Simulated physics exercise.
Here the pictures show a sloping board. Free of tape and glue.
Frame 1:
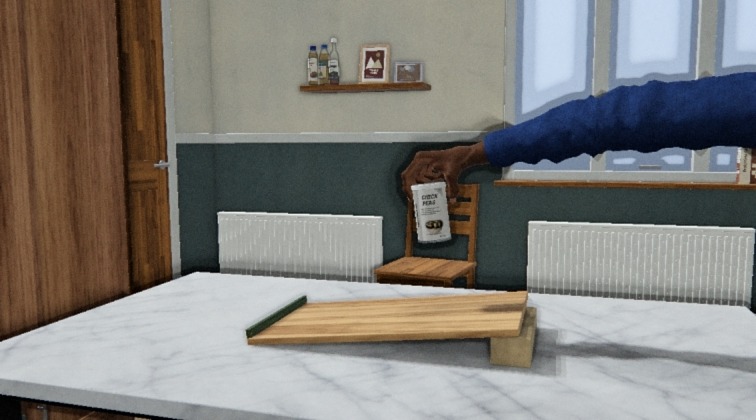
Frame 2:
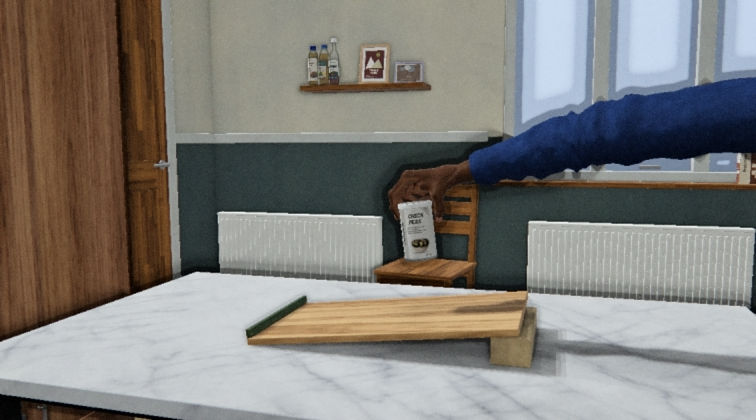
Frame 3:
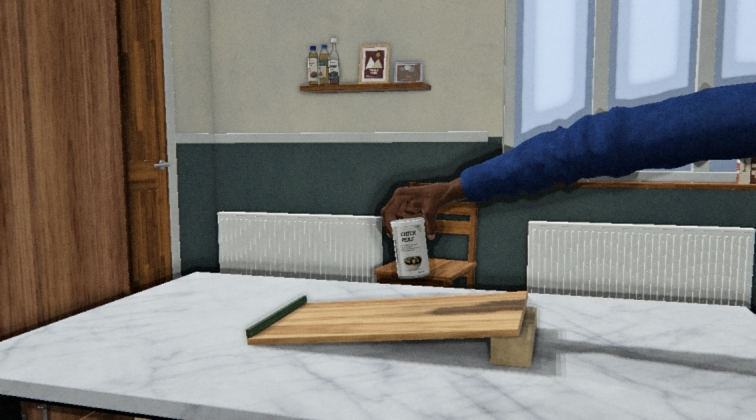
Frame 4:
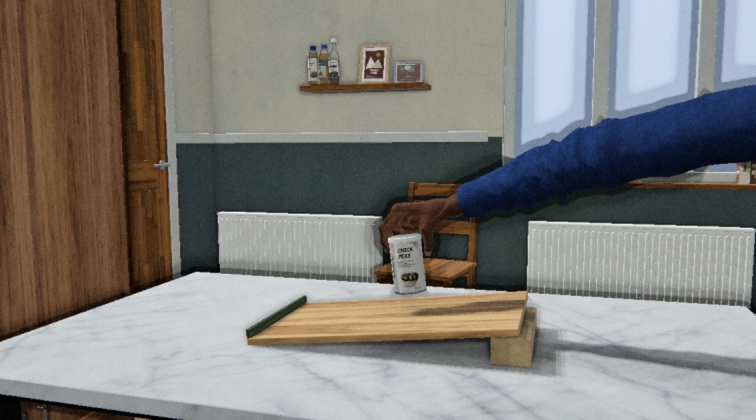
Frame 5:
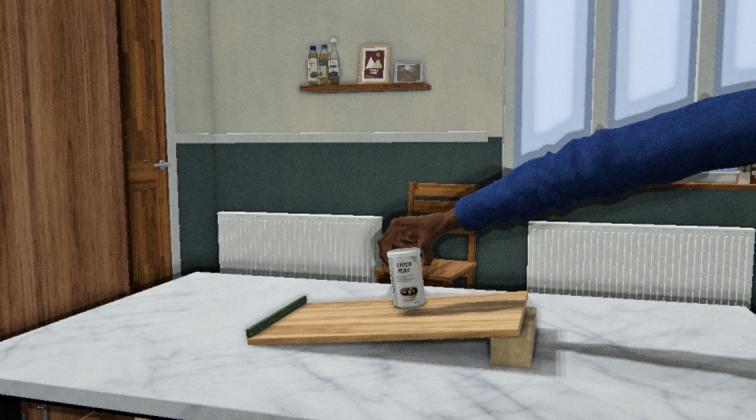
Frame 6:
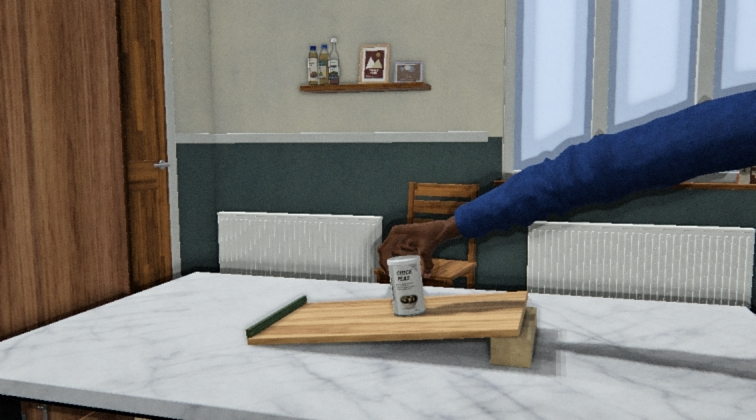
At the start, a hand in a blue sleeve holds a white tin above a sloping wooden board on a marble-topped table. The arm lowers the tin steadily, drifting slightly left, until it stands upright near the middle of the board, with the hand still on it.
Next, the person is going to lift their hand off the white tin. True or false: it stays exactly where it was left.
True.
Then, 0.20 s later than the last frame, all is still.
Then, 0.40 s later than the last frame, white tin resting near (407, 286).
When it is over, it is as before. End places, in pixels of the last picture, white tin near (407, 286). The white tin remains at rest.
